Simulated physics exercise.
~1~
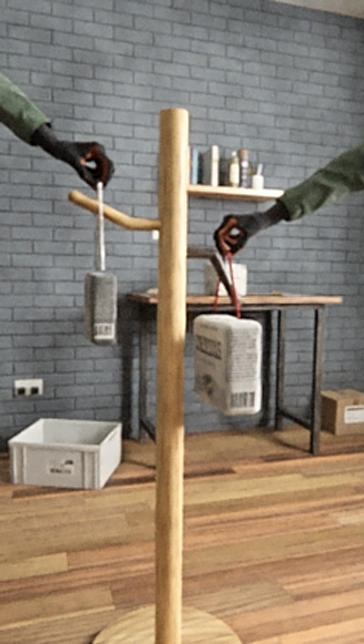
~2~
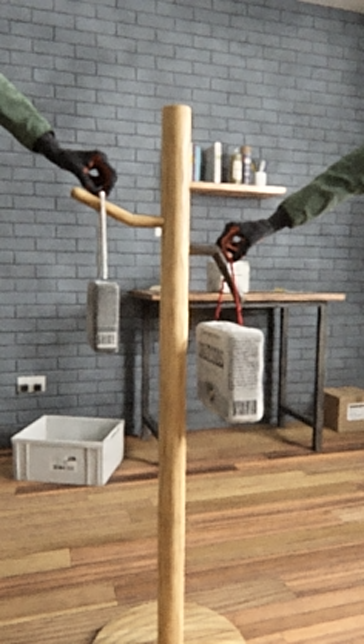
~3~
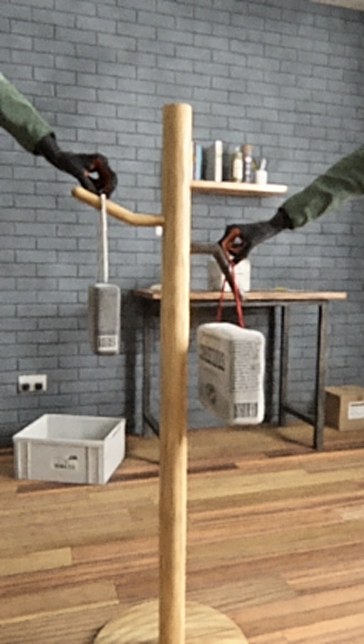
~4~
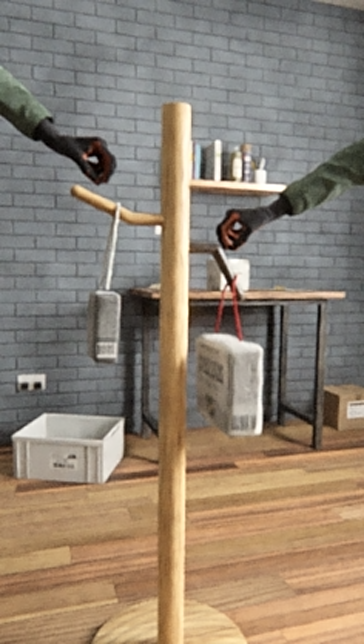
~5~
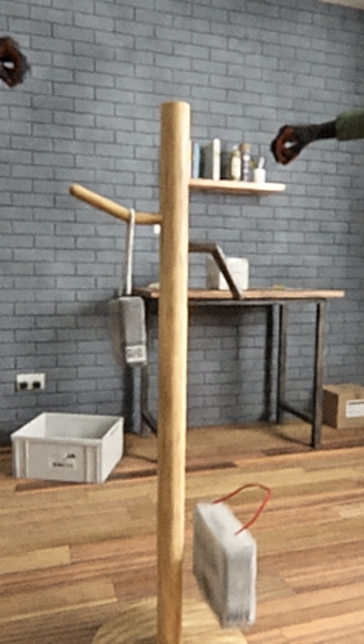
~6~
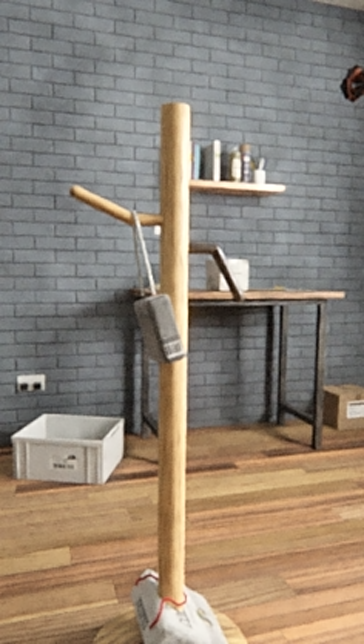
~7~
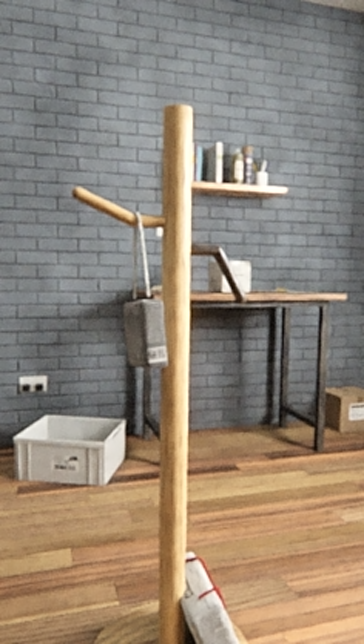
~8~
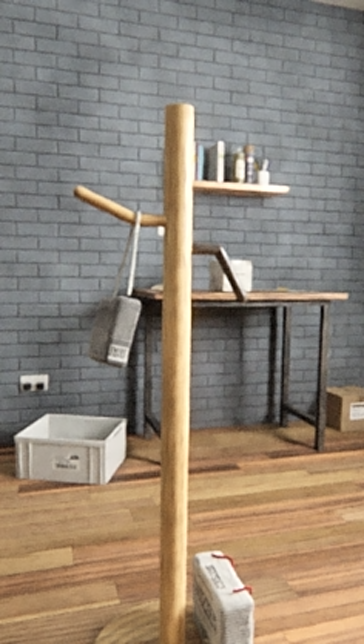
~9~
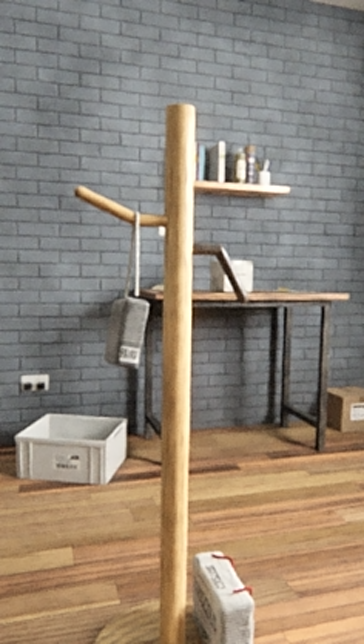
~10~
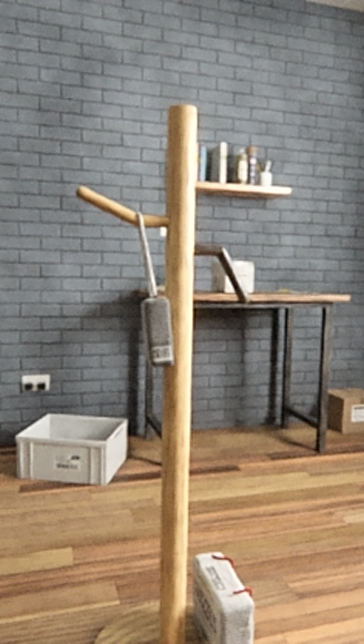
The video shows two gloved hands lowering a grey pouch and a white bag by their loops onto a wooden coat stand. The hands let go and withdraw, the white bag drops to the floor by the base, and the grey pouch stays hanging from the left peg, swinging.
